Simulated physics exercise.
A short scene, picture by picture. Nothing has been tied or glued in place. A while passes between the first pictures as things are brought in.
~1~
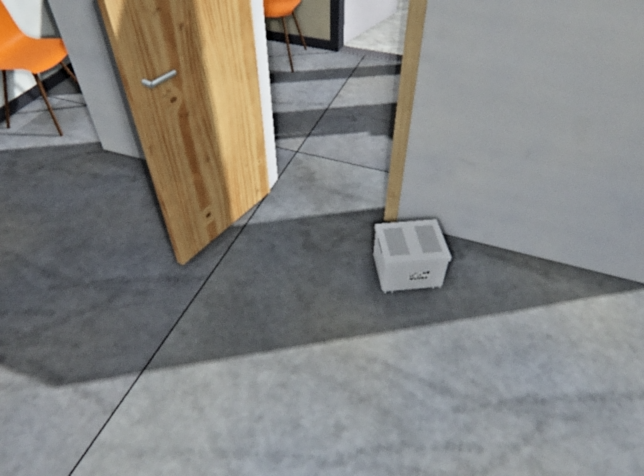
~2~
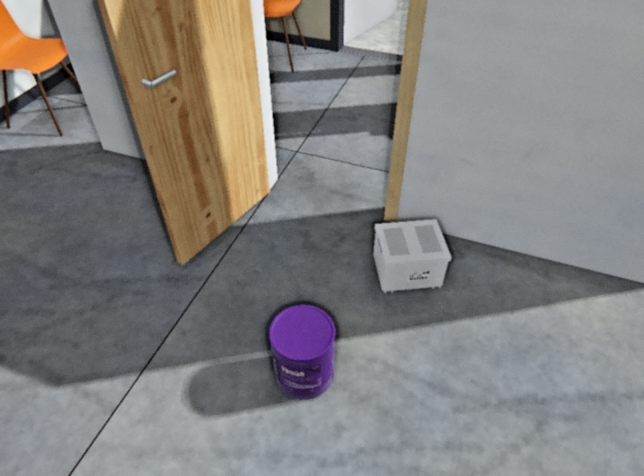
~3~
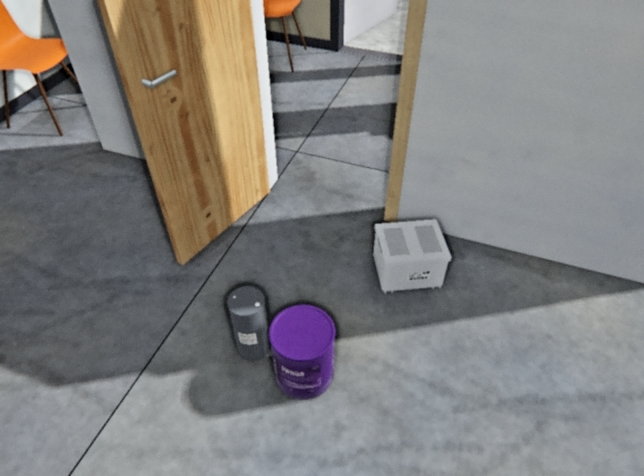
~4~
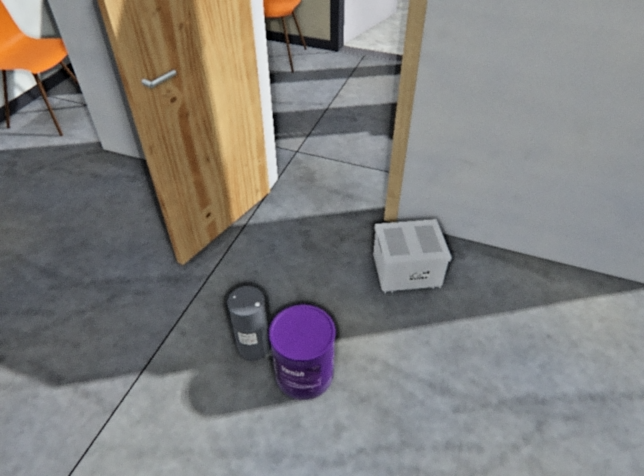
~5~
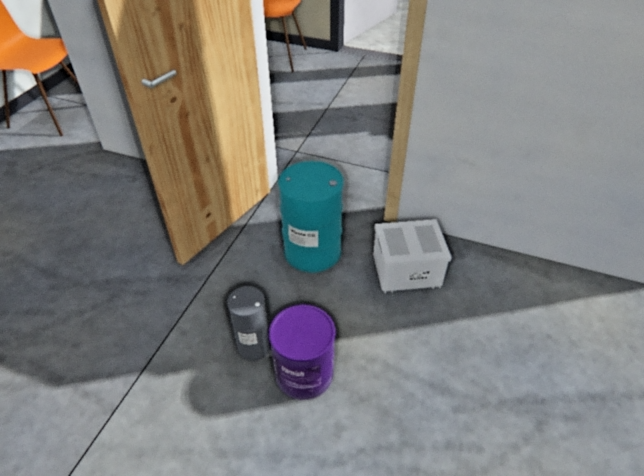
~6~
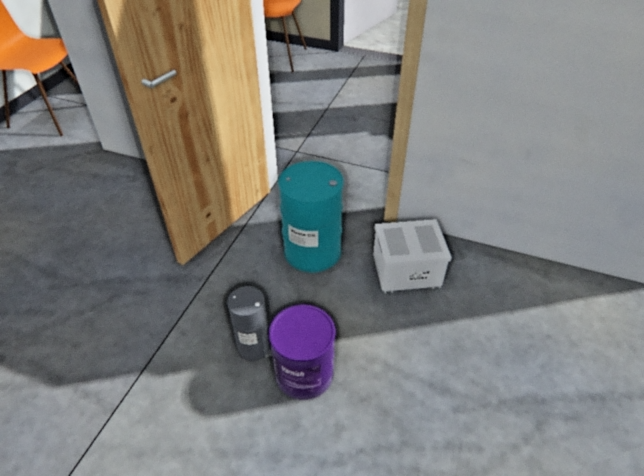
To begin with, a white tote sits on the floor by the doorway, beside a wide-open wooden door. A purple pail appears in front, then a grey canister just to its left, and later a turquoise drum behind them, while the door and tote stay still.
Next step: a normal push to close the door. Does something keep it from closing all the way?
Yes, turns out the door can't touch the frame at all.
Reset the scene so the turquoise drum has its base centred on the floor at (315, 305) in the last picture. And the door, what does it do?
Next, the door completes its arc.
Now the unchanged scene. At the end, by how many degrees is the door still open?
Roughly 55 degrees open.
Then, 0.70 s on from there, door at 87°.
Then, 1.10 s on from there, door at 71°.
In the end, door at 57°; all 4 unmoved. At the end, from the last picture's camera, turquoise drum near (313, 218).
